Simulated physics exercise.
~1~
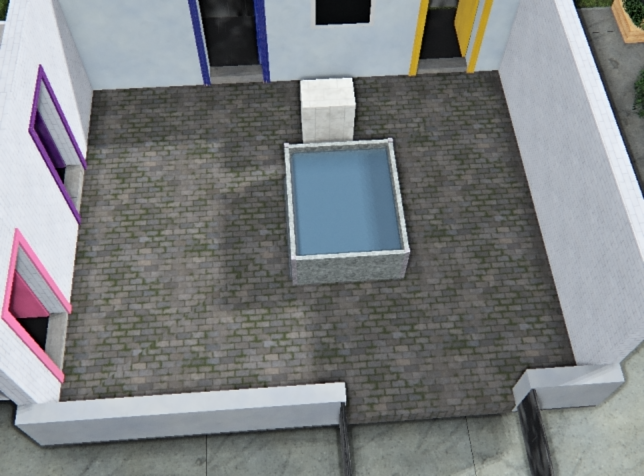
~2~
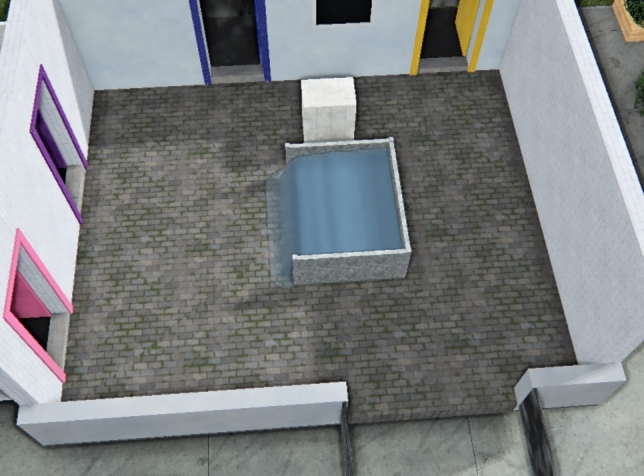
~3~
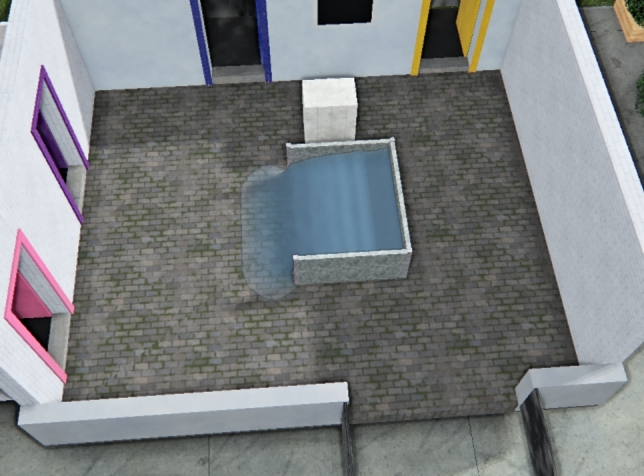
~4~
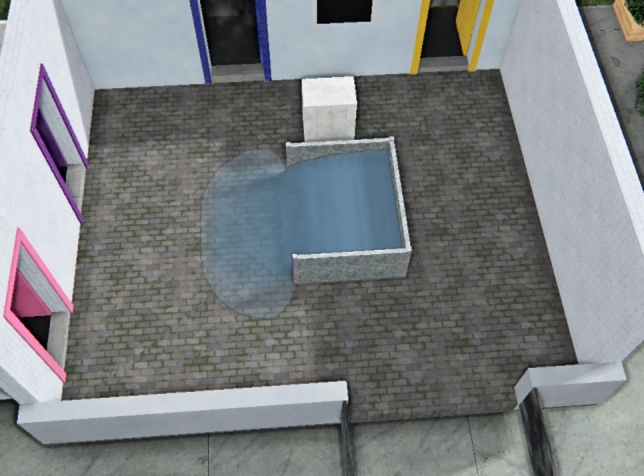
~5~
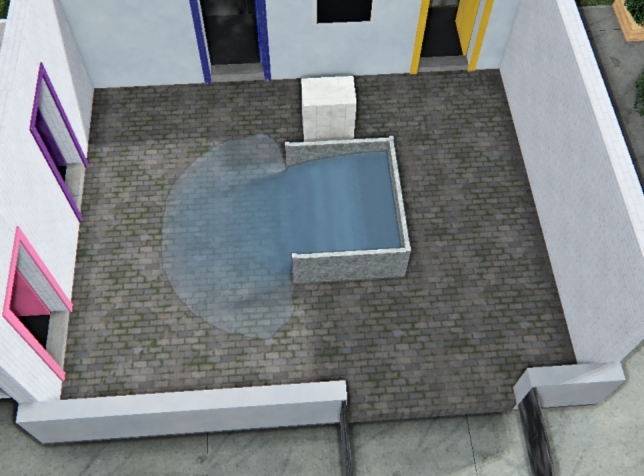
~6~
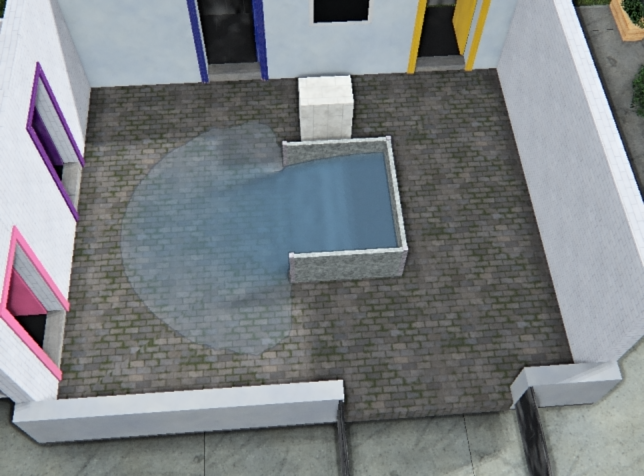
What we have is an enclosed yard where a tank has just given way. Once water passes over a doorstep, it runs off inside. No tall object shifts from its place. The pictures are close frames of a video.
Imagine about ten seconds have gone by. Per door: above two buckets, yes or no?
Pink door yes. Purple door yes. Yellow door no. Blue door no.
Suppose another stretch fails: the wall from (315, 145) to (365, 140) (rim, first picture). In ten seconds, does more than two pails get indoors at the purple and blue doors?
First purple comes up short, then blue comes up short.
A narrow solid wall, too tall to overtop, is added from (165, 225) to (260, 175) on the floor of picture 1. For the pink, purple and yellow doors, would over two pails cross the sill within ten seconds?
The pink door tops the limit, the purple door falls short and the yellow door falls short.
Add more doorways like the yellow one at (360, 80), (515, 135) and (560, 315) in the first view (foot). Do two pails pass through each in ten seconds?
Note: Door one undershoots; door two undershoots; door three undershoots.
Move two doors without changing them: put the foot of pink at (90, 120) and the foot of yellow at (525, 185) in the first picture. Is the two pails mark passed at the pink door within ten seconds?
Note: Pink door beats the threshold.
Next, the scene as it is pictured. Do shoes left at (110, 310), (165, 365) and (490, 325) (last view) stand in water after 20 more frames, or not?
In turn, the points end up soaked, soaked and high and dry.
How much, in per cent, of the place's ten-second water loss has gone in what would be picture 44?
About 85 per cent.
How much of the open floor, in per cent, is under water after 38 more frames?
It comes to roughly 80 in a hundred.
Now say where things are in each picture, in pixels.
The first picture shows the open tank at (344, 200) is whole and still.
In the second picture, the front is at (291, 285), out from the gap at (294, 217).
In the third picture, the front is at (266, 169), out from the gap at (295, 220).
In the fourth picture, water pours out at (295, 220) and has run to (227, 167).
In the fifth picture, the front is at (170, 269), out from the gap at (294, 219).
In the sixth picture, water pours out at (291, 219) and has run to (129, 219).
A moment on, water covers 35 % of the floor; the pink door wet at the sill, nothing in, the purple door under two buckets in, the yellow door not reached, the blue door not reached.
Next, water covers 40 % of the floor; the pink door over two buckets in, the purple door over two buckets in, the yellow door not reached, the blue door wet at the sill, nothing in.
Then, water covers 40 % of the floor; the pink door over two buckets in, the purple door over two buckets in, the yellow door not reached, the blue door wet at the sill, nothing in.
Later, water covers 80 % of the floor; the pink door far over two buckets in, the purple door over two buckets in, the yellow door wet at the sill, nothing in, the blue door wet at the sill, nothing in.
In the end, water covers 95 % of the floor; the pink door far over two buckets in, the purple door over two buckets in, the yellow door wet at the sill, nothing in, the blue door wet at the sill, nothing in.
